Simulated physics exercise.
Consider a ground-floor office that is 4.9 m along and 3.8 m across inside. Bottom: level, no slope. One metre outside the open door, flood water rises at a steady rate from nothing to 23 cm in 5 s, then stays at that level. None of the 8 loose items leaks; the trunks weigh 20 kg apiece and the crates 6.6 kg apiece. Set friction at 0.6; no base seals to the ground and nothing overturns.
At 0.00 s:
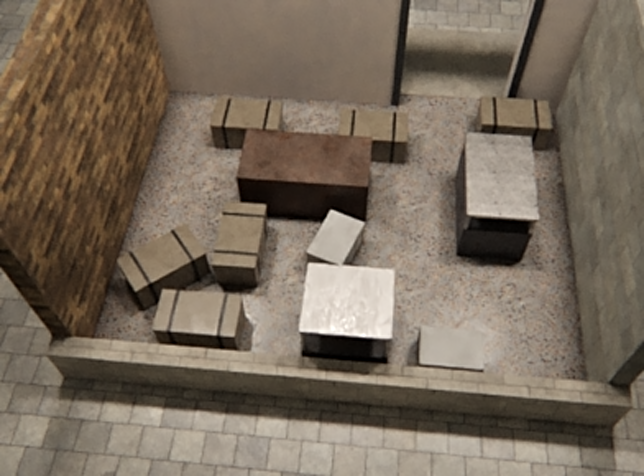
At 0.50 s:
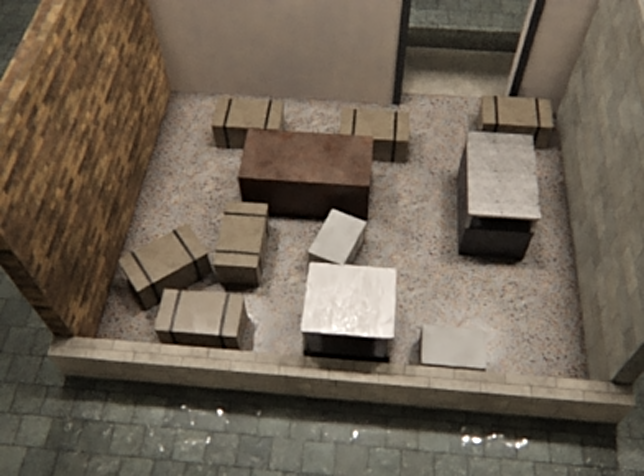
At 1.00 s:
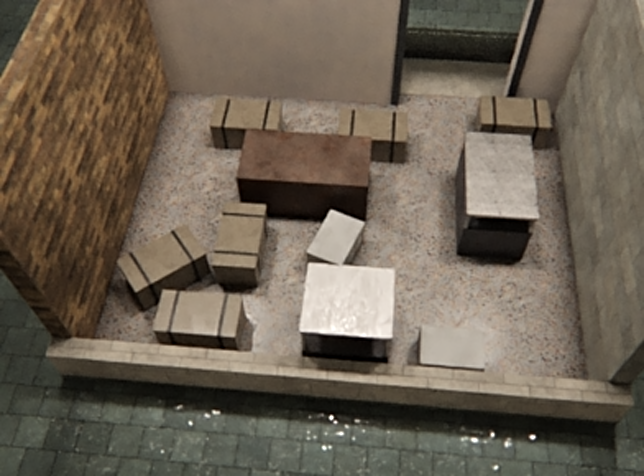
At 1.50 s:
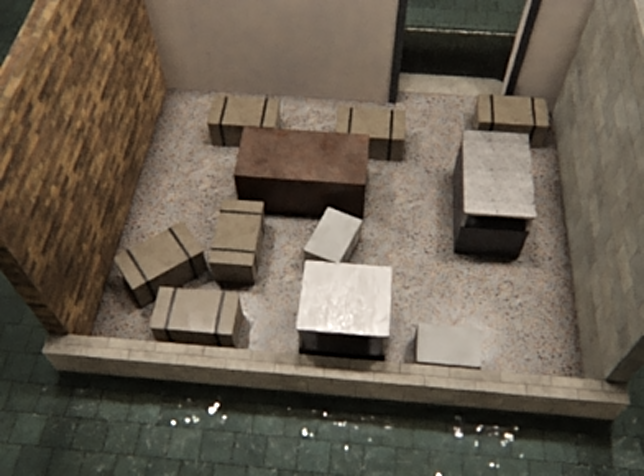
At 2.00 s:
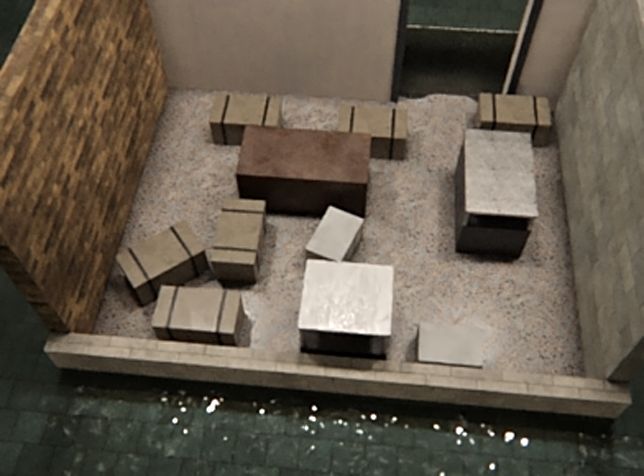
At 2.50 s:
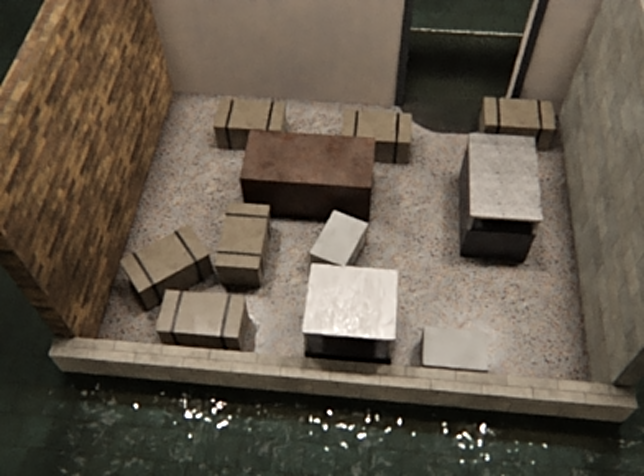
Dark water spreads over the paving outside and edges through the doorway while the furniture stays still.
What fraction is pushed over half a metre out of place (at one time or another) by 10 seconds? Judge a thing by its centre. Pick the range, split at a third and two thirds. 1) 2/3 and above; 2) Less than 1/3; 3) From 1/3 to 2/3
(2) Less than 1/3.
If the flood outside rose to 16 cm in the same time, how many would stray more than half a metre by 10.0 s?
Then 1 of them.
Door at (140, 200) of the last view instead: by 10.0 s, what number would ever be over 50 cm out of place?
Then the count would be 3.
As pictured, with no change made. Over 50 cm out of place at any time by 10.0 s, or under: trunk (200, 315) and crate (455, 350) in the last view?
The first is within the limit and the second is beyond the limit.
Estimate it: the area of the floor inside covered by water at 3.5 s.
Somewhere about 1.5 m2, give or take.
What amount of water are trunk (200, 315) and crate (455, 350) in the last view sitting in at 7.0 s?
Around 2 cm and 8 cm.
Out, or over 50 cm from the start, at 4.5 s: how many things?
Tally: 0.
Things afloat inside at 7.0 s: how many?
At that point I count 2.
After 3.5 s 0 of 8 are over 50 cm from their spots; 0 afloat.
After 4.5 s 0 of 8 are over 50 cm from their spots; 0 afloat.
After 7.0 s 0 of 8 are over 50 cm from their spots; 2 afloat.
After 10.0 s 2 of 8 are over 50 cm from their spots, and 2 have been at some point; 5 afloat.
